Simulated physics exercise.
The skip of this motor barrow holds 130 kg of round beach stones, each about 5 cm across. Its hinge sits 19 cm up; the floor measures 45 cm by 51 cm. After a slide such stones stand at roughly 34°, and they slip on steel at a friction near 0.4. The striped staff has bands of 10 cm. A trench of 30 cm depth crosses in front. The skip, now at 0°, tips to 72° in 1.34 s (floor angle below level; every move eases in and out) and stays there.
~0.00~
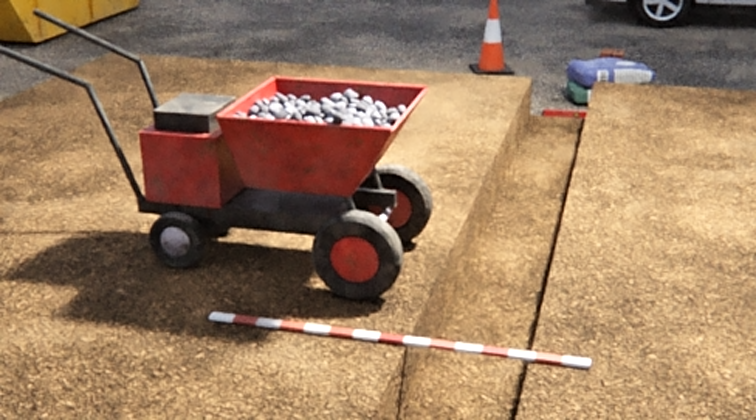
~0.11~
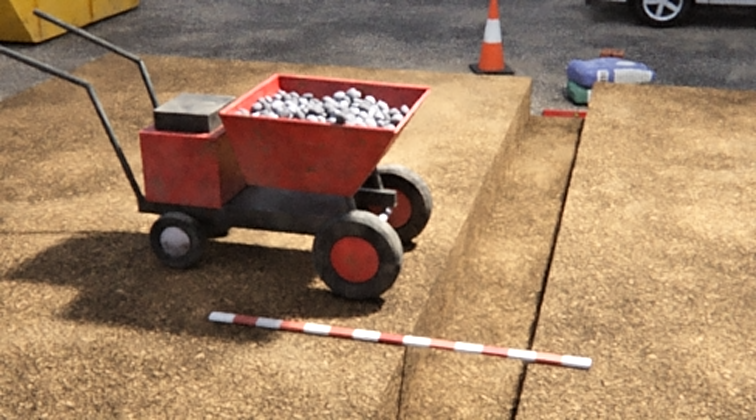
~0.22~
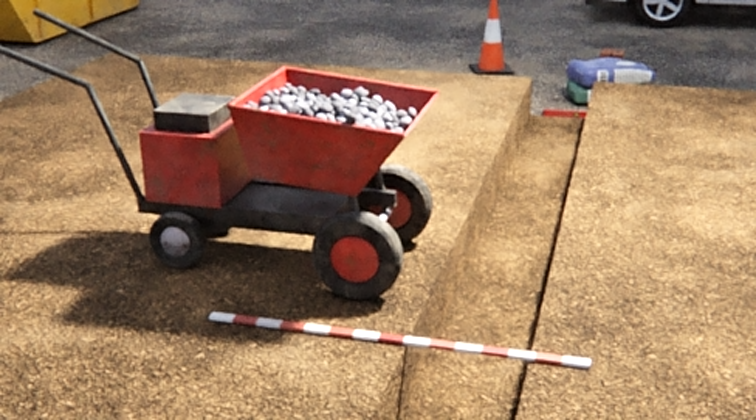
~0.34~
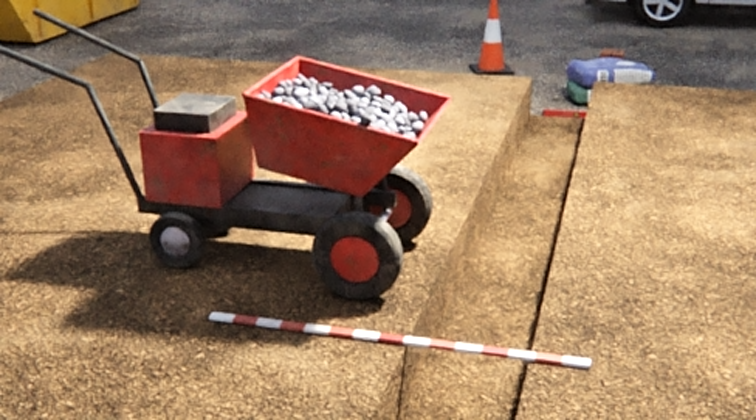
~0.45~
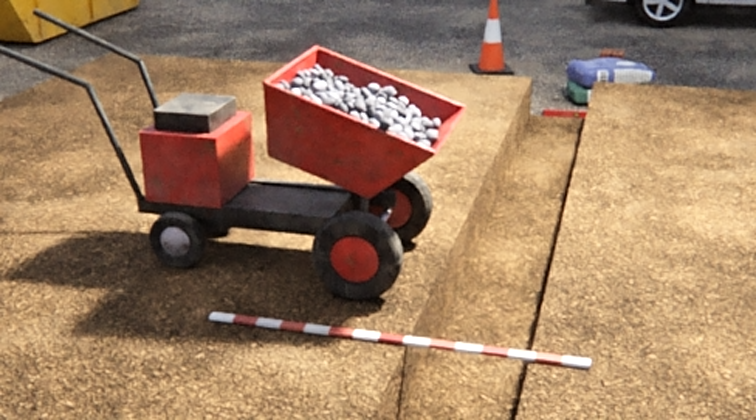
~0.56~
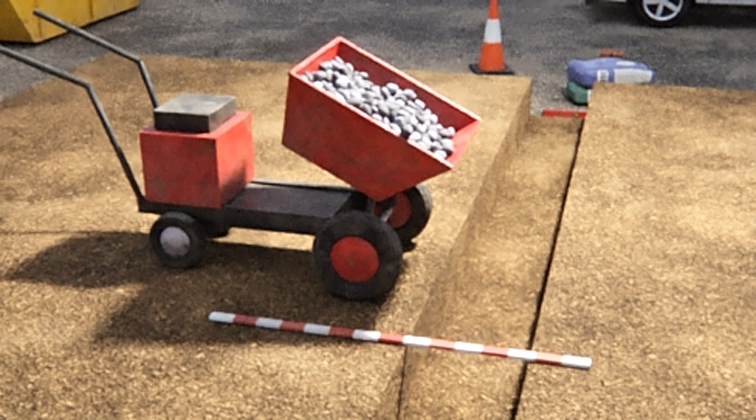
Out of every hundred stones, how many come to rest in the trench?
Close to 56 in a hundred.
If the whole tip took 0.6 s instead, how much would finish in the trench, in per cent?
In that case some 40 per cent.
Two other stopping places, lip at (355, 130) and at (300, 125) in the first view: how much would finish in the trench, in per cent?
First some 90, then 100 per cent.
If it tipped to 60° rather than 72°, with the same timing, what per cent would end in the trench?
Then about 40 per cent.
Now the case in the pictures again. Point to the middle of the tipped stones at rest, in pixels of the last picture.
Their middle is at about (538, 319).
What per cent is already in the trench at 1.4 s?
Some 15 per cent.
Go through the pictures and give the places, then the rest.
In the first picture, lip at (391, 131), floor tilted 0°, highest stones at (334, 105).
In the second picture, lip at (395, 132), floor tilted 1°, highest stones at (317, 103); the stones move at 0.2 m/s on average.
In the third picture, lip at (404, 136), floor tilted 5°, highest stones at (309, 98); the stones move at 0.4 m/s on average.
In the fourth picture, lip at (418, 143), floor tilted 11°, highest stones at (295, 86); the stones move at 0.5 m/s on average.
In the fifth picture, lip at (435, 154), floor tilted 19°, highest stones at (312, 77); the stones move at 0.6 m/s on average.
In the sixth picture, lip at (452, 168), floor tilted 27°, highest stones at (328, 71); the stones move at 0.7 m/s on average.
After 1.0 s the floor is at 61°; 99 % in the skip, 1 % in the trench; the foremost stones are at (514, 233).
After 1.4 s the floor is at 72°; 56 % in the skip, 16 % in the trench, 28 % past the trench; the foremost stones are at (643, 285).
After 1.8 s the floor is at 72°; 29 % in the skip, 28 % in the trench, 43 % past the trench; the foremost stones are at (739, 295).
After 3.7 s the floor is at 72°; 0 % in the skip, 56 % in the trench, 44 % past the trench; the foremost stones are past the picture's edge.
